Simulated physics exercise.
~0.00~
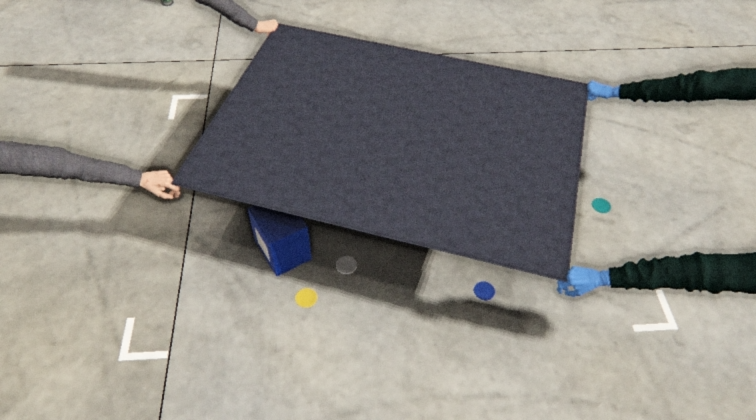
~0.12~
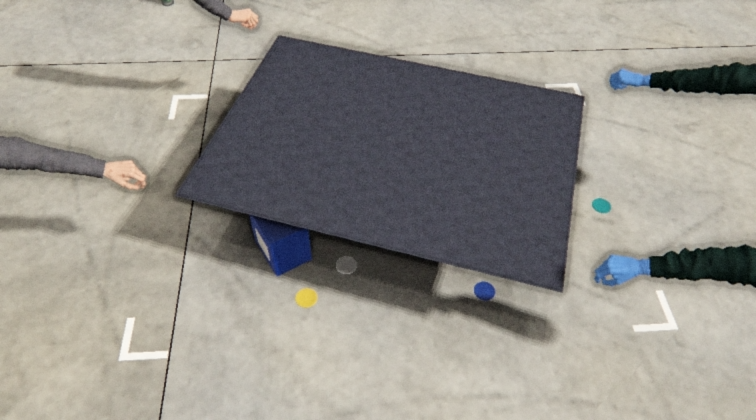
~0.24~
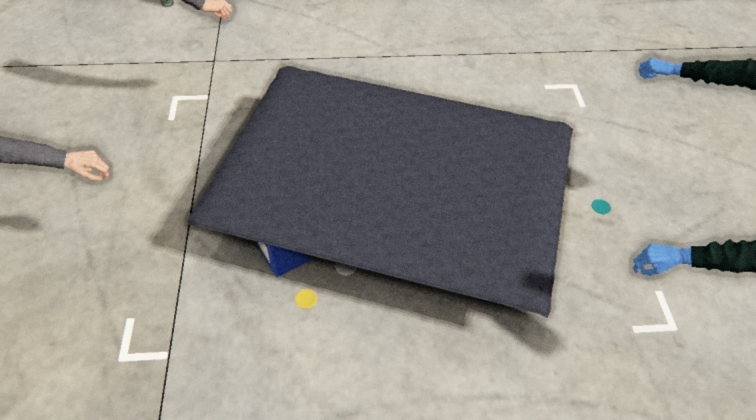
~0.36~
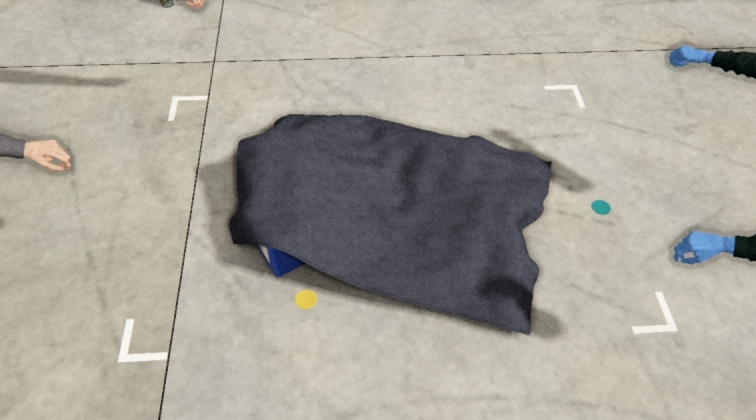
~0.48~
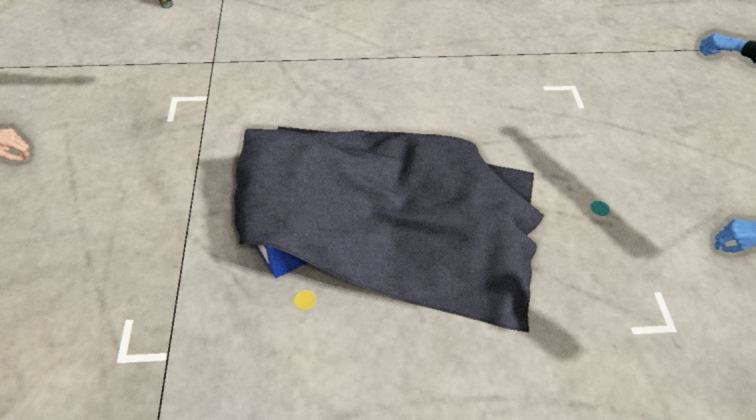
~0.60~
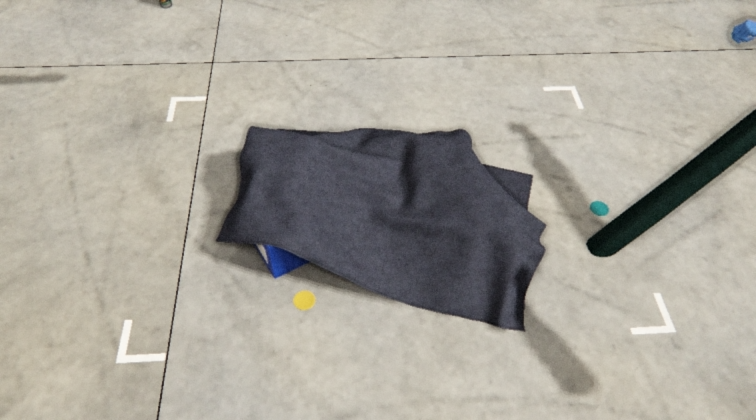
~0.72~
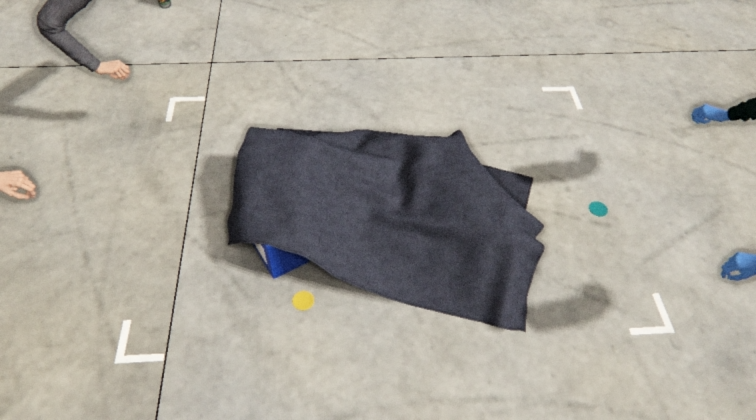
In the video, four hands, two of them blue-gloved, release a dark sheet that sinks over a blue carton and the blue and white discs, then draw back; it settles crumpled, leaving part of the carton and the yellow and teal discs in view.
